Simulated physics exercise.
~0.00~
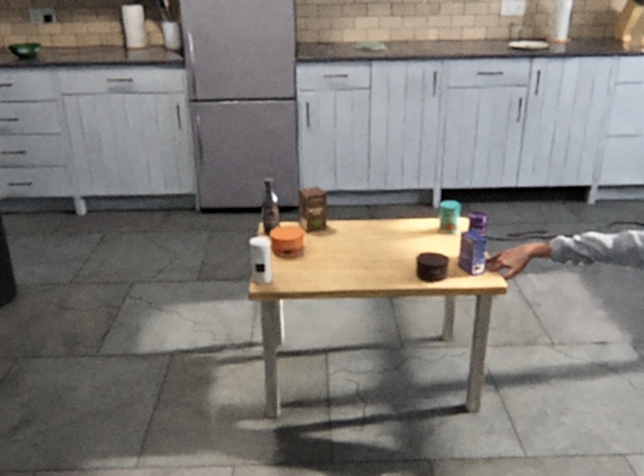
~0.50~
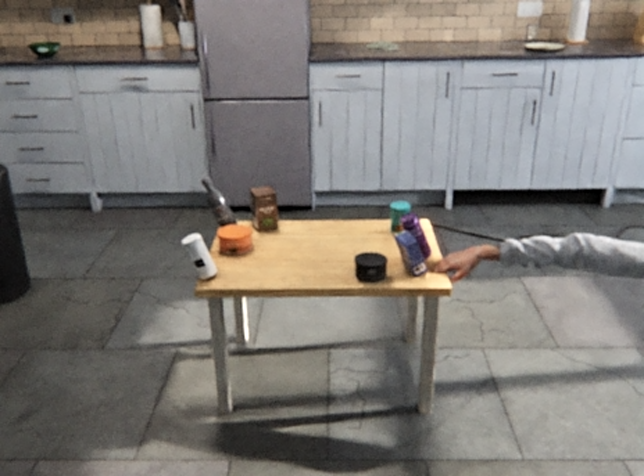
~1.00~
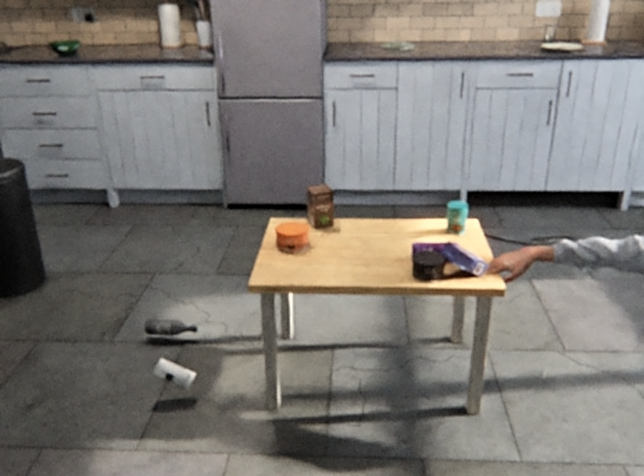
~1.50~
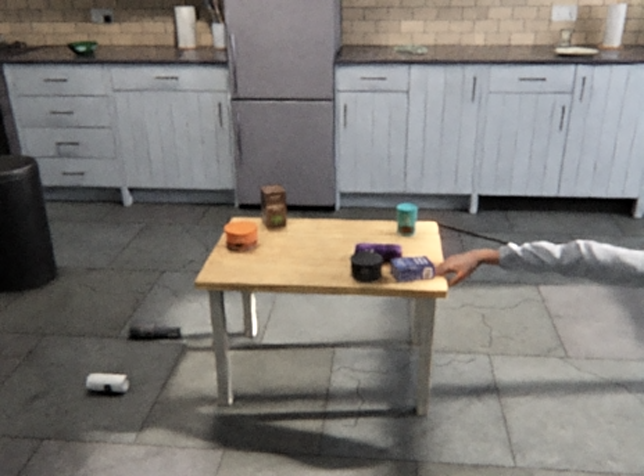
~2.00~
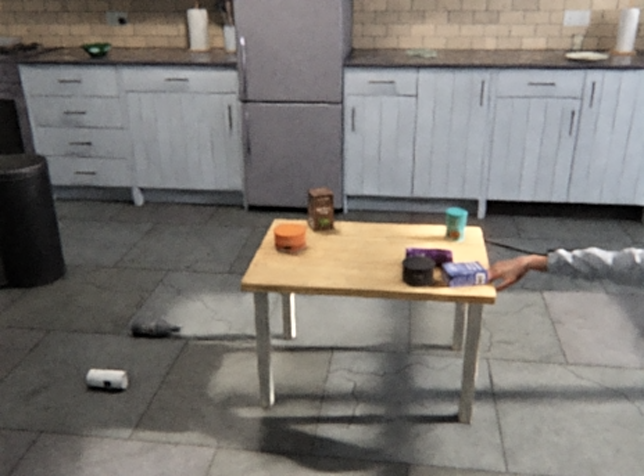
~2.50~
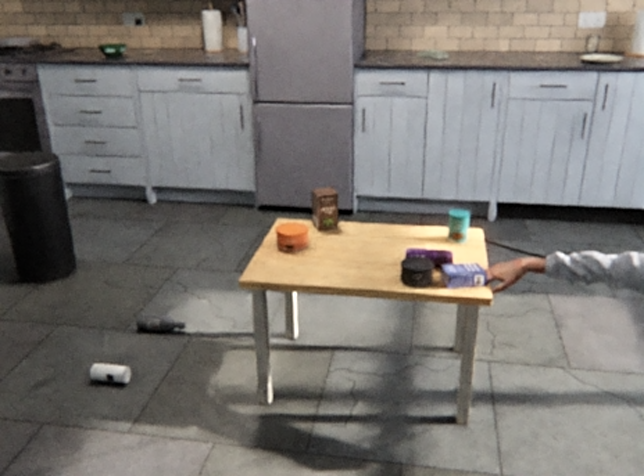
A hand jerks the table side to side, toppling four items, two onto the floor.
